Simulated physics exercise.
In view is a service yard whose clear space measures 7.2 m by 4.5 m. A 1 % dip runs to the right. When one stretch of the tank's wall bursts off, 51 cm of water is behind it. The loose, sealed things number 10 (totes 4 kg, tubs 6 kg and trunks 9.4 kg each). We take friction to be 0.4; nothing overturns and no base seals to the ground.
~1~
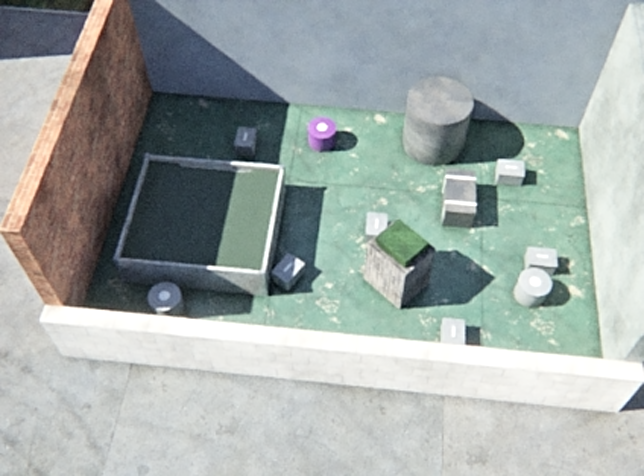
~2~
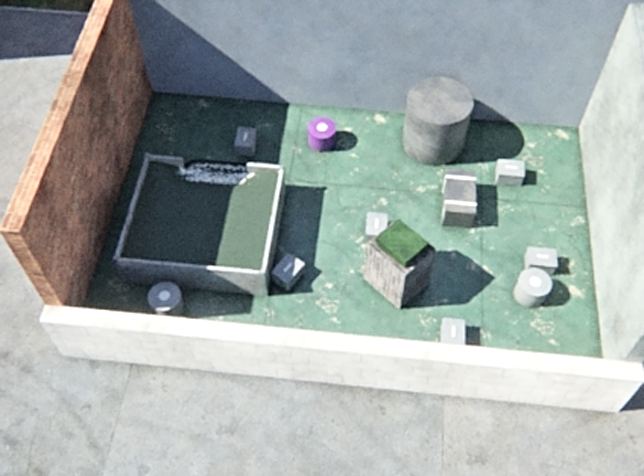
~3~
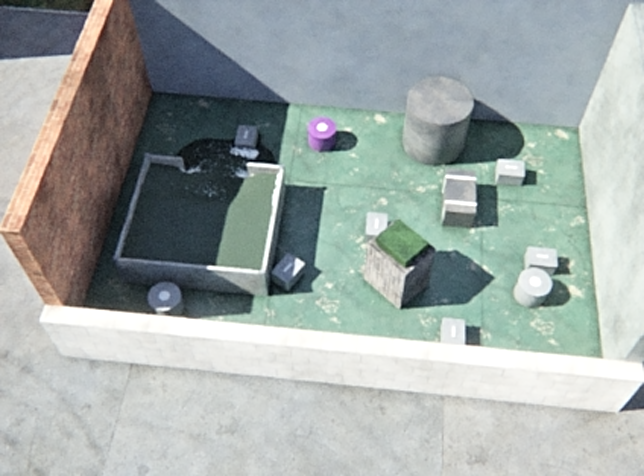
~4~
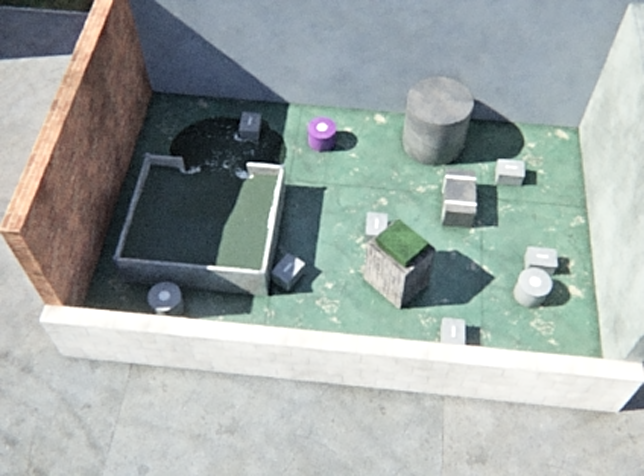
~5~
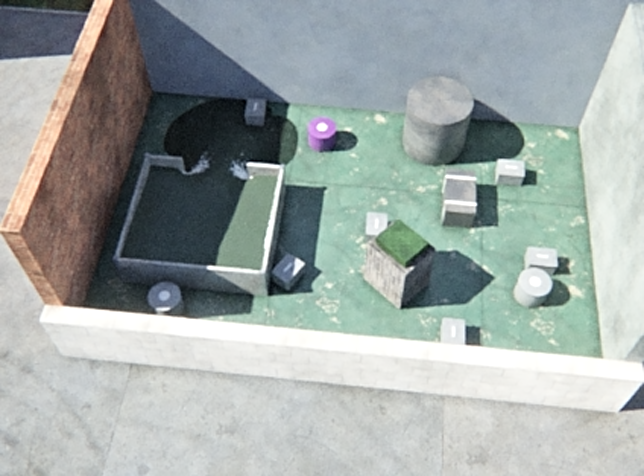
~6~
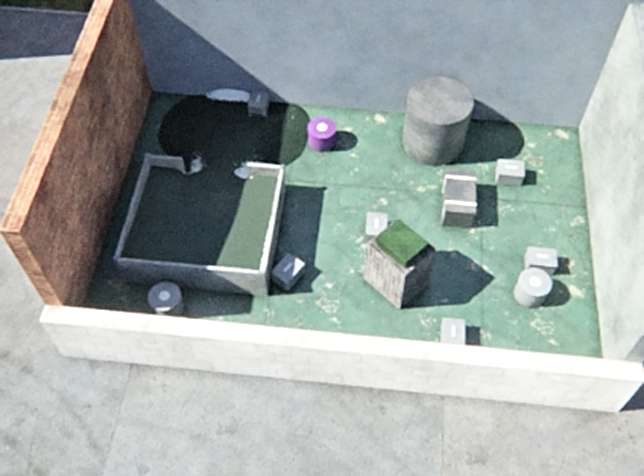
In a walled service yard with a green floor, a square tank of dark water stands at the left among scattered blocks and tubs. A section of its back wall gives way, and water pours out, spreading in a dark pool that shifts one nearby block slightly; the purple tub stays put.
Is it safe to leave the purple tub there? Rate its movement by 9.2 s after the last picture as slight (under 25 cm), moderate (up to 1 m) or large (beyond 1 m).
Large.
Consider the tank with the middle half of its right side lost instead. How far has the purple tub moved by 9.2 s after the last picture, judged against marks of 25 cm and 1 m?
What happens next is that the purple tub does not really budge.
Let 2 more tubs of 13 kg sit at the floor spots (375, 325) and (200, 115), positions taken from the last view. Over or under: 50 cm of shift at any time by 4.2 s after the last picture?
Lab note - in order: Below threshold / above threshold.
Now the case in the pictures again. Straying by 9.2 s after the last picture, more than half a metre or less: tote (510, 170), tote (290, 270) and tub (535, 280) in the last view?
Well, going one by one, it's not that far, too far and too far.
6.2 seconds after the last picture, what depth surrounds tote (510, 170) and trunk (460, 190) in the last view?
Depth approx. 2 cm / 3 cm.
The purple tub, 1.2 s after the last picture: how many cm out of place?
By that time, close to 30 cm.
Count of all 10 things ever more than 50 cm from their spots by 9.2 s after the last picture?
All told, that gives 9.
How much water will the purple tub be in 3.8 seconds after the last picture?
I'd say around 5 cm.
Then, 1.2 s after the last picture the purple tub is near (343, 130), 0.3 m from its start, aground; 1 afloat.
Then, 3.8 s after the last picture the purple tub is near (418, 242), 2.6 m from its start, afloat; 2 afloat.
Then, 6.2 s after the last picture the purple tub is near (555, 349), 4.9 m from its start, afloat; 9 afloat.
Then, 9.2 s after the last picture the purple tub is near (567, 319), 4.7 m from its start, afloat; 9 afloat.
